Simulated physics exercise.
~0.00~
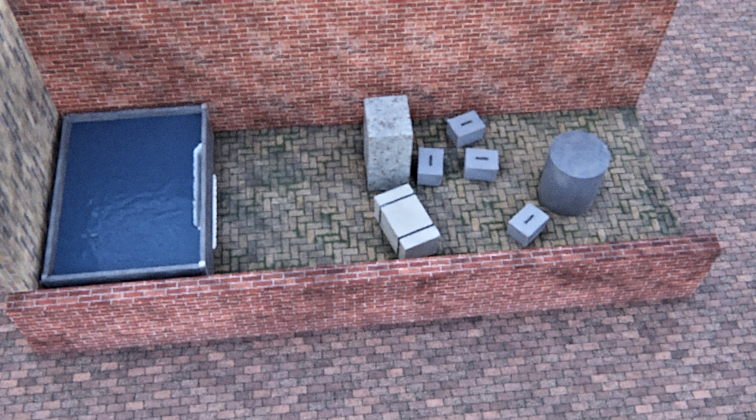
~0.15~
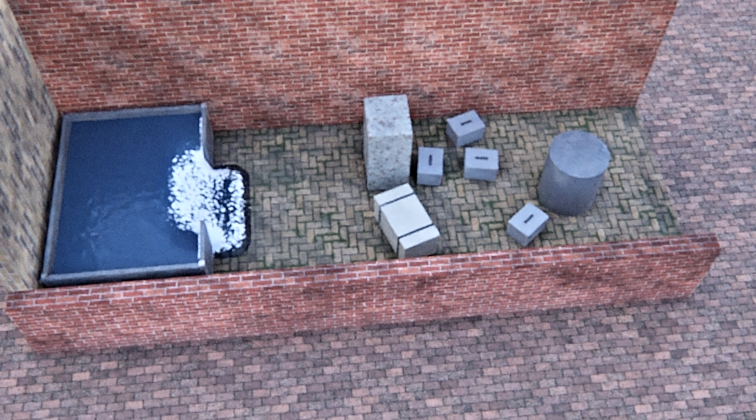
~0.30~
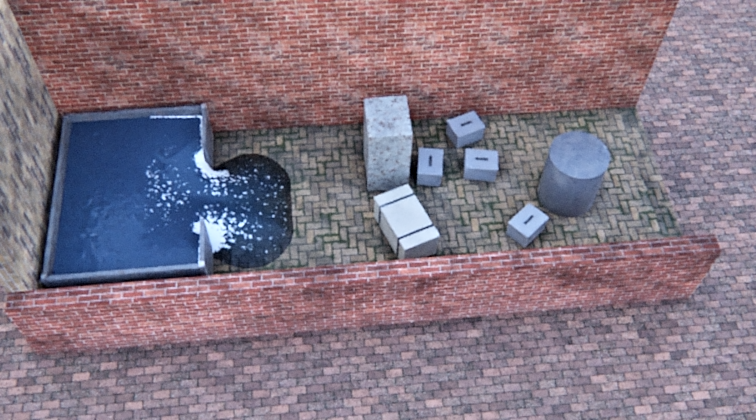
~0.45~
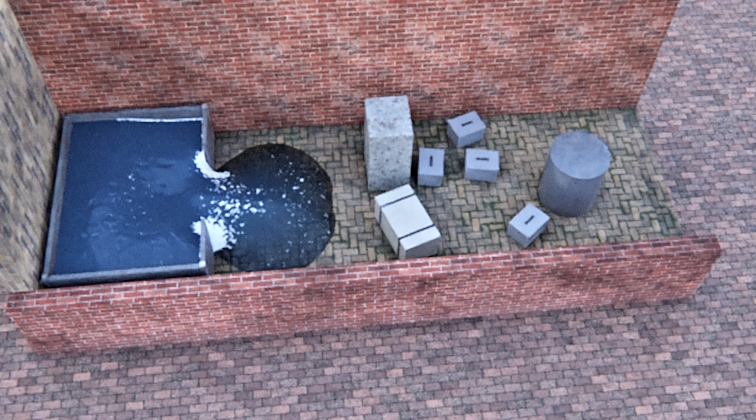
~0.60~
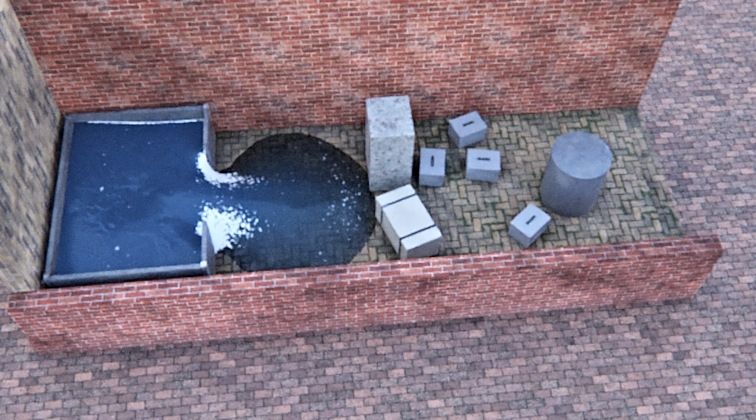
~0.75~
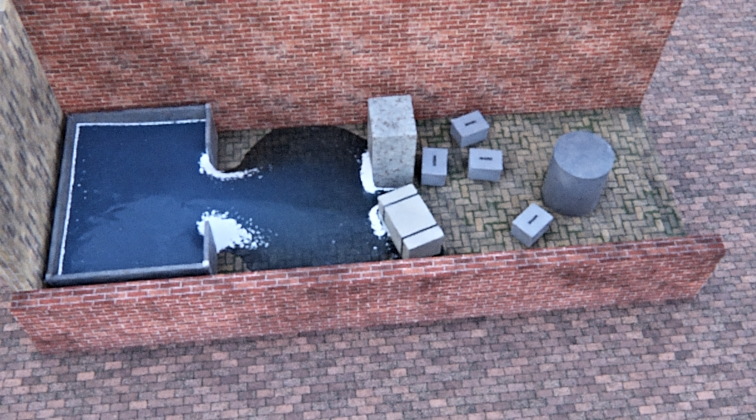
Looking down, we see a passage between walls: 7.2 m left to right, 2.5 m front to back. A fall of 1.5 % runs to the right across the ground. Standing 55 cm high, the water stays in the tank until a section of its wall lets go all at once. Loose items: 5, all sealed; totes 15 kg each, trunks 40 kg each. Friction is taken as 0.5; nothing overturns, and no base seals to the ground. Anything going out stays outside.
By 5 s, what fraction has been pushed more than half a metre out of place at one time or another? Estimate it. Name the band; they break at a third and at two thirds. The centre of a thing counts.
A third to just under two thirds.
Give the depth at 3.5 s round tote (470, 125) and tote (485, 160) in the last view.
Around 6 cm and 9 cm.
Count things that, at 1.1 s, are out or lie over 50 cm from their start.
I make it 0.
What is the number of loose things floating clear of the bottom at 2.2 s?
The count is 0.
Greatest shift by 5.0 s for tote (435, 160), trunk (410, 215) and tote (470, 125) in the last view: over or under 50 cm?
Item one below the mark, item two above the mark, item three above the mark.
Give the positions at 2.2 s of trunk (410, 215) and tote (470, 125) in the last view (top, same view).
Around (544, 213) and (496, 134).
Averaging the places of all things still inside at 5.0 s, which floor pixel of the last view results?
Near (526, 169).
After 1.1 s 0 of 5 are over 50 cm from their spots; 0 afloat.
After 2.2 s 2 of 5 are over 50 cm from their spots; 0 afloat.
After 3.5 s 3 of 5 are over 50 cm from their spots; 0 afloat.
After 5.0 s 3 of 5 are over 50 cm from their spots, and 3 have been at some point; 0 afloat.
